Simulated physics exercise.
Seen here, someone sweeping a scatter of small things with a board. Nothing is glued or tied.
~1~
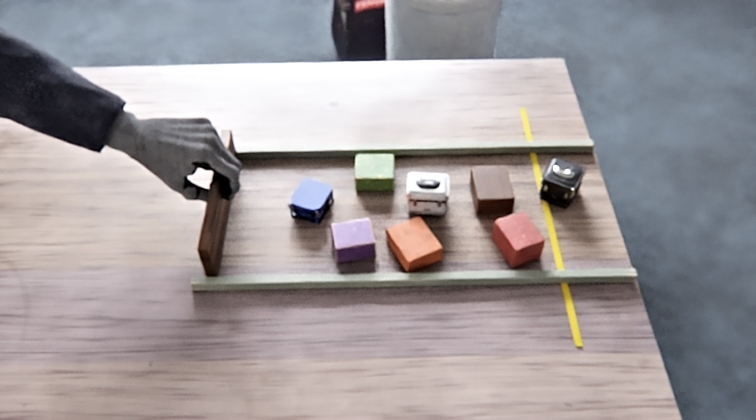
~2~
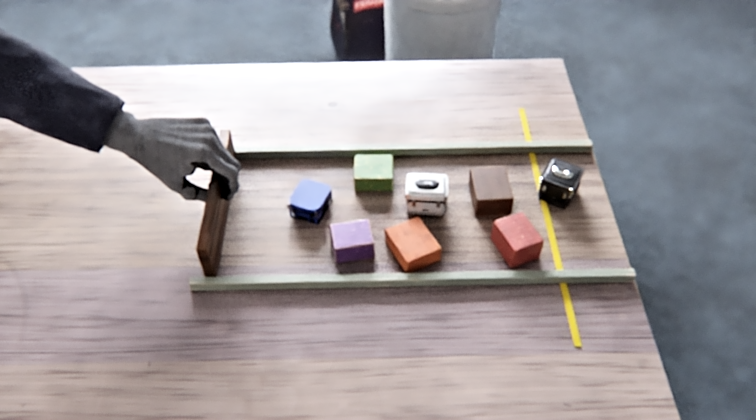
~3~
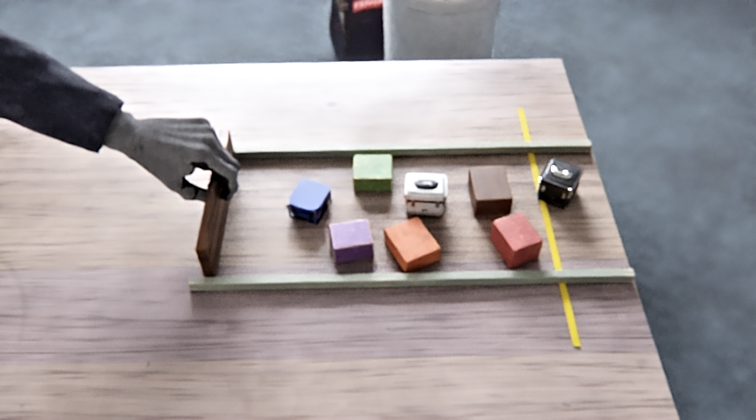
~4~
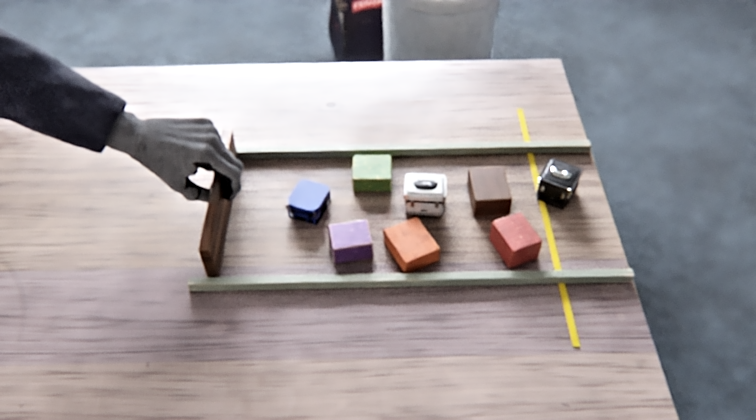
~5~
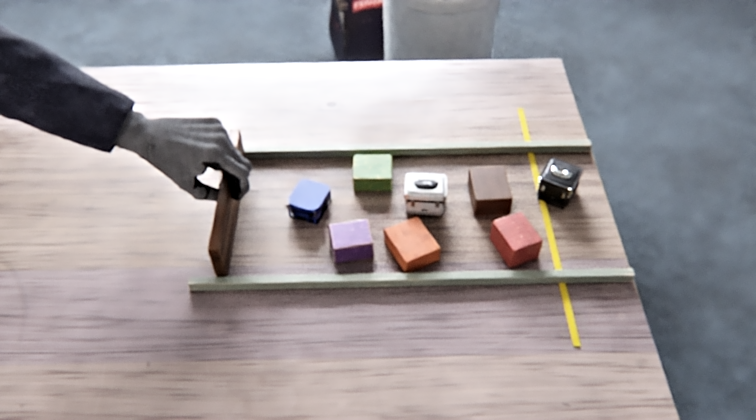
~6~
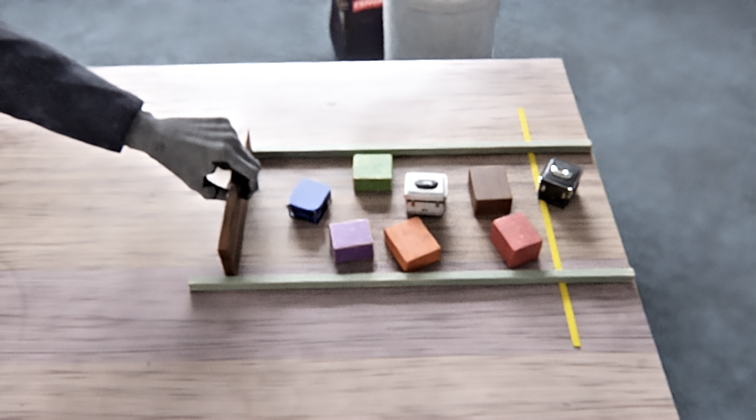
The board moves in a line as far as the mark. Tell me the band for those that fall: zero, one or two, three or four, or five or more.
As it turns out, the number that fall off is three or four.
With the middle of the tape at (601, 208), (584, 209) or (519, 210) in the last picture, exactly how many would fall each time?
Down on the floor: 8, 5 and 1.
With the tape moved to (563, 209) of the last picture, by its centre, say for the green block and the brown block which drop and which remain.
The green block stays on; the brown block goes over.
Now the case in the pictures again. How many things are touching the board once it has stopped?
That makes 3.
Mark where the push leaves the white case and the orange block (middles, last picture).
The white case stops around (597, 190); the orange block around (615, 243).
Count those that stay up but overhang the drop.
That would be 2.
Soon after, none off yet; black case at rest near (559, 183); red block at rest near (516, 239); brown block at rest near (490, 190).
Then, none off yet; black case moved a little near (578, 181); red block moved about its own width near (552, 240); brown block moved about its own width near (540, 190).
At rest, the number that fall off is three or four; fallen, brown block, red block and black case.
